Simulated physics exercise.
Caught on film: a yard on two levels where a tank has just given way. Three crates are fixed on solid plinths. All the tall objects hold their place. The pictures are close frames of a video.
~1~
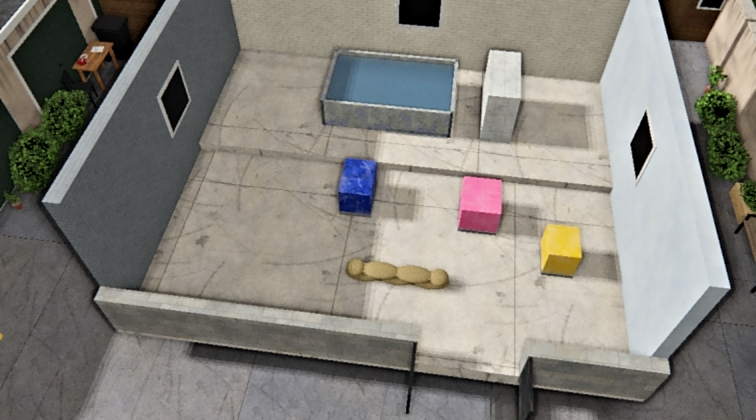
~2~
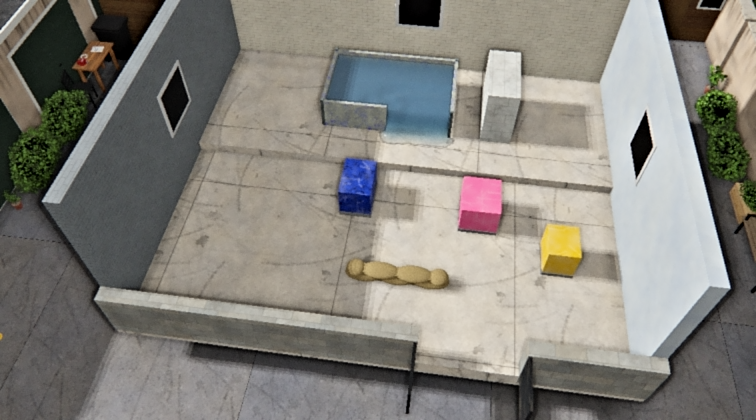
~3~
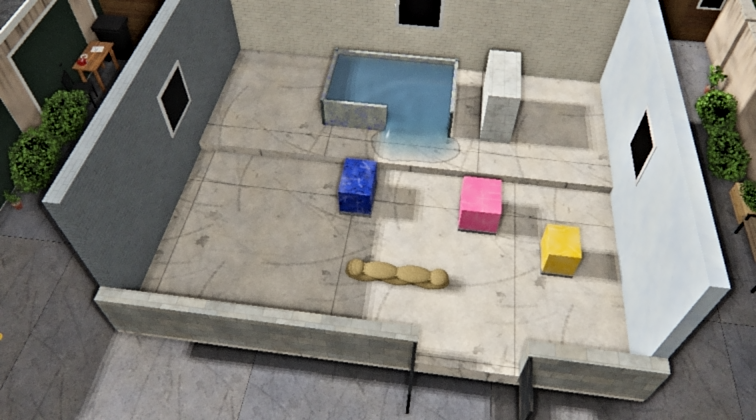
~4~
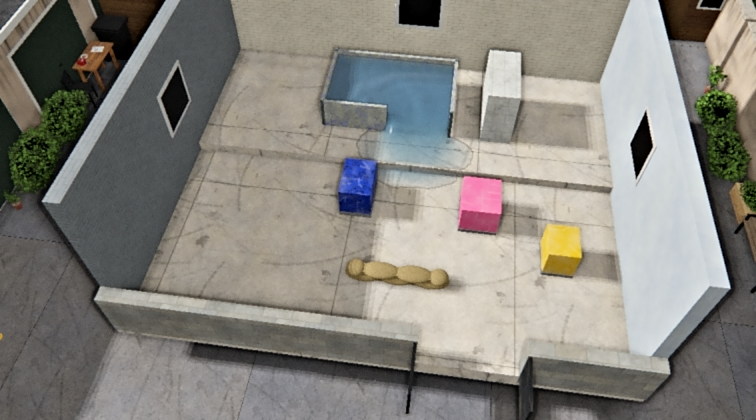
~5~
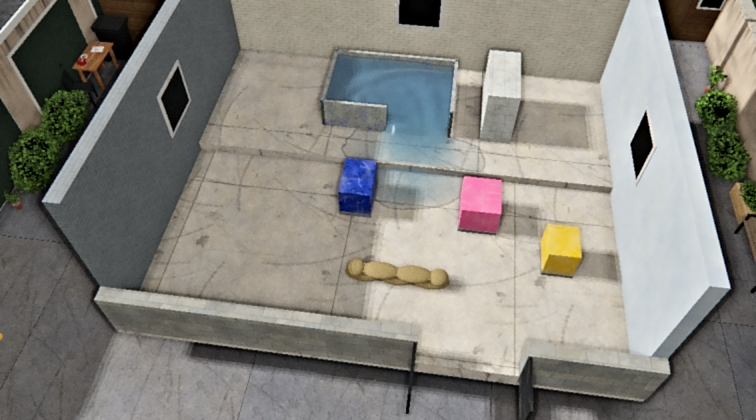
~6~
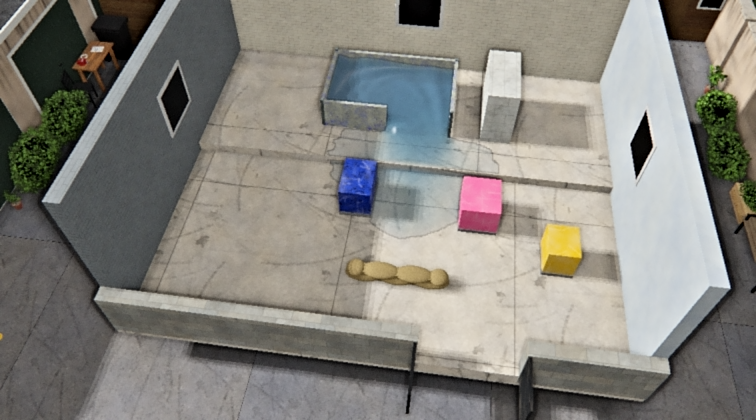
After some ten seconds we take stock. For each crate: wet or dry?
The blue crate gets wet; the pink crate gets wet; the yellow crate gets wet.
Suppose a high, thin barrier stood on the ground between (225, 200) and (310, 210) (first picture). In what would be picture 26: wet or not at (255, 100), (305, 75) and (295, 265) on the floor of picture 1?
In that order: Dry, not flooded, under water.
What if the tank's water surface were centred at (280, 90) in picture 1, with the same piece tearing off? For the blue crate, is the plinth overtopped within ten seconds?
Then: The blue one is soaked.
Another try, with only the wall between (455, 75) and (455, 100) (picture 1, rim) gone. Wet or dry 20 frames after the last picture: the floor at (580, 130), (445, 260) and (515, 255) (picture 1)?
In that order: Covered, wet, free of water.
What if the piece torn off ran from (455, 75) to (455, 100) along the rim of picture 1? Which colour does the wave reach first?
The crate marked pink.
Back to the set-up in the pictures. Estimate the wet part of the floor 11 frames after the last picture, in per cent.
Some 30 per cent.
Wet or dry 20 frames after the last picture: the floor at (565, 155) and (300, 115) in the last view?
In turn: Not flooded, clear.
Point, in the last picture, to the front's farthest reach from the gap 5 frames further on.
I would point to (462, 304).
A moment on, water covers 15 % of the floor; the blue crate water round its plinth, the pink crate water round its plinth, the yellow crate not reached.
Next, water covers 30 % of the floor; the blue crate water round its plinth, the pink crate water round its plinth, the yellow crate water round its plinth.
Then, water covers 50 % of the floor; the blue crate water round its plinth, the pink crate water round its plinth, the yellow crate water round its plinth.
Later, water covers 55 % of the floor; the blue crate water round its plinth, the pink crate water round its plinth, the yellow crate water round its plinth.
In the end, water covers 60 % of the floor; the blue crate was topped, the pink crate was topped, the yellow crate was topped.
